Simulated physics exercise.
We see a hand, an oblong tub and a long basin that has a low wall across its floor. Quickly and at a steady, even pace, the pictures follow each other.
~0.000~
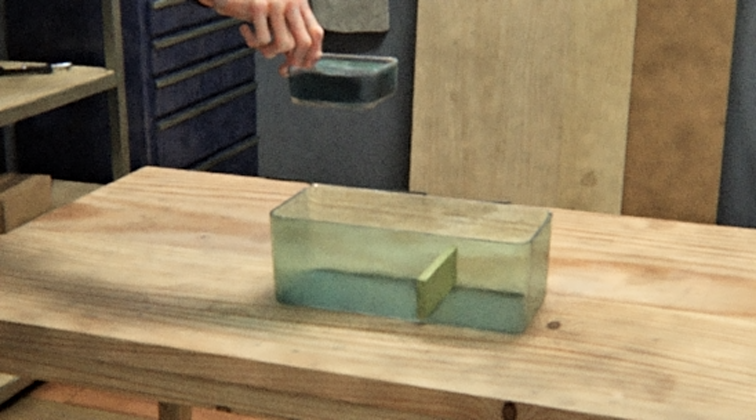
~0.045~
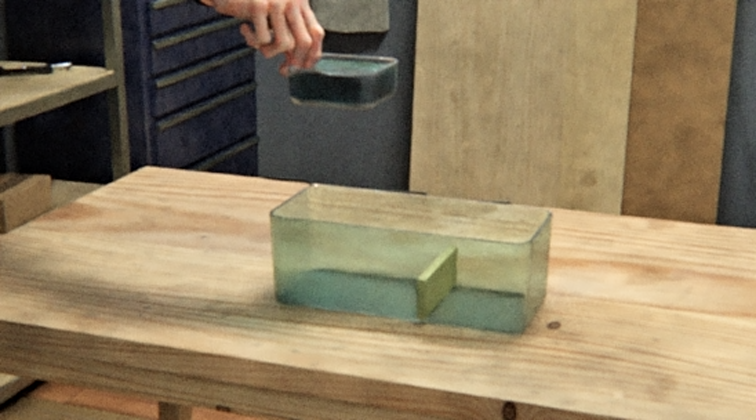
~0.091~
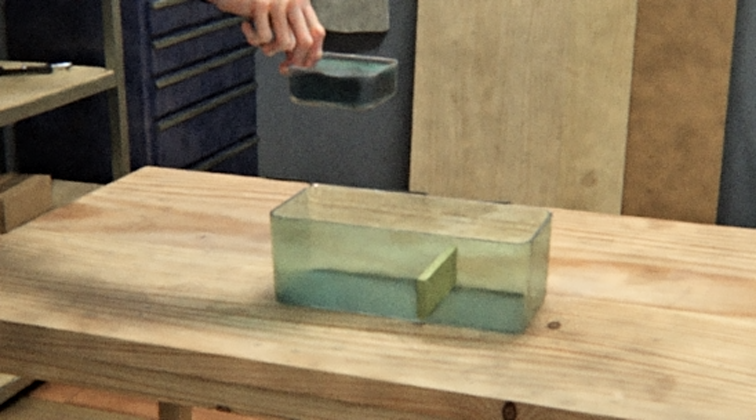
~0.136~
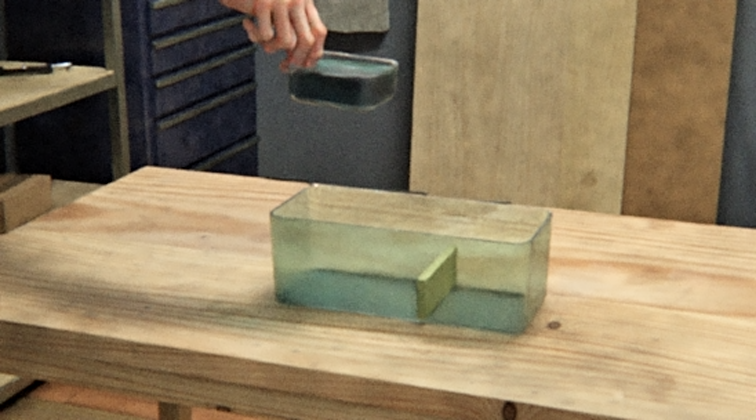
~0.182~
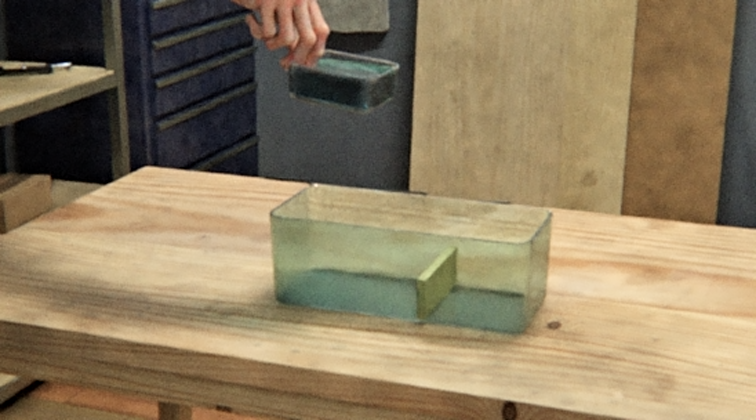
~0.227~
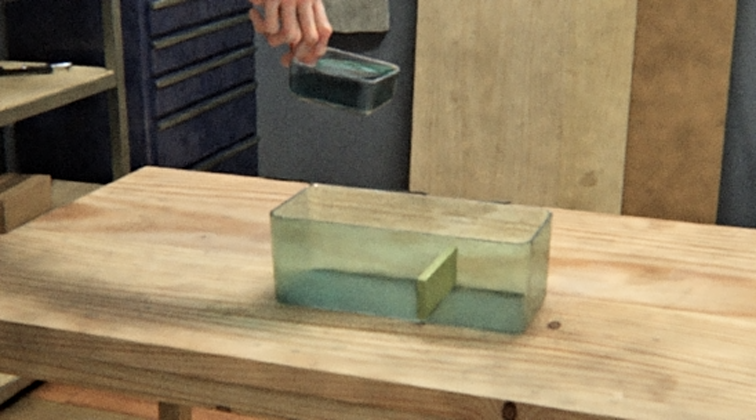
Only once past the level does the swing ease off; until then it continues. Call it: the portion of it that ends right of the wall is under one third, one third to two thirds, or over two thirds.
One third to two thirds.
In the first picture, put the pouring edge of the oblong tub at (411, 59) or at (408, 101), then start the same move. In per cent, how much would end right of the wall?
Roughly 75 % the first time and roughly 70 % the second.
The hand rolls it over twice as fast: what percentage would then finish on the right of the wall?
About 30 %.
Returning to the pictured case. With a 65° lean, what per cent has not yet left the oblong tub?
Near 30 percent is still in there.
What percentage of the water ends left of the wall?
I'd say close to 50 per cent.
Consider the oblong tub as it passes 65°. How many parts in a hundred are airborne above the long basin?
50 in a hundred.
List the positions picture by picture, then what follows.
In the first picture, it leans 0°; its right rim is at (385, 68); the water meets the walls at (306, 66) and (385, 72); the long basin's rim runs from (289, 201) to (542, 228); the wall's top is at (438, 263).
In the second picture, it leans 0°; its right rim is at (385, 68); the water meets the walls at (306, 66) and (386, 72).
In the third picture, it leans 2°; its right rim is at (386, 69); the water meets the walls at (306, 66) and (386, 73).
In the fourth picture, it leans 4°; its right rim is at (386, 71); the water meets the walls at (306, 66) and (386, 73).
In the fifth picture, it leans 7°; its right rim is at (387, 74); the water meets the walls at (307, 65) and (387, 74).
In the sixth picture, it leans 11°; its right rim is at (387, 77); the water meets the walls at (308, 65) and (388, 74).
A moment on, the oblong tub is tipped part way and 32 per cent is still to pour, 10 is left of the wall and 10 right of it.
Next, the oblong tub is tipped on its side and 5 per cent is still to pour, 39 is left of the wall and 47 right of it.
Then the oblong tub is tipped right over and 0 per cent is still to pour, 50 is left of the wall and 48 right of it.
Later the oblong tub is tipped right over and 0 per cent is still to pour, 50 is left of the wall and 48 right of it.
At rest 50 per cent lies left of the wall, 48 right of it and 1 outside.
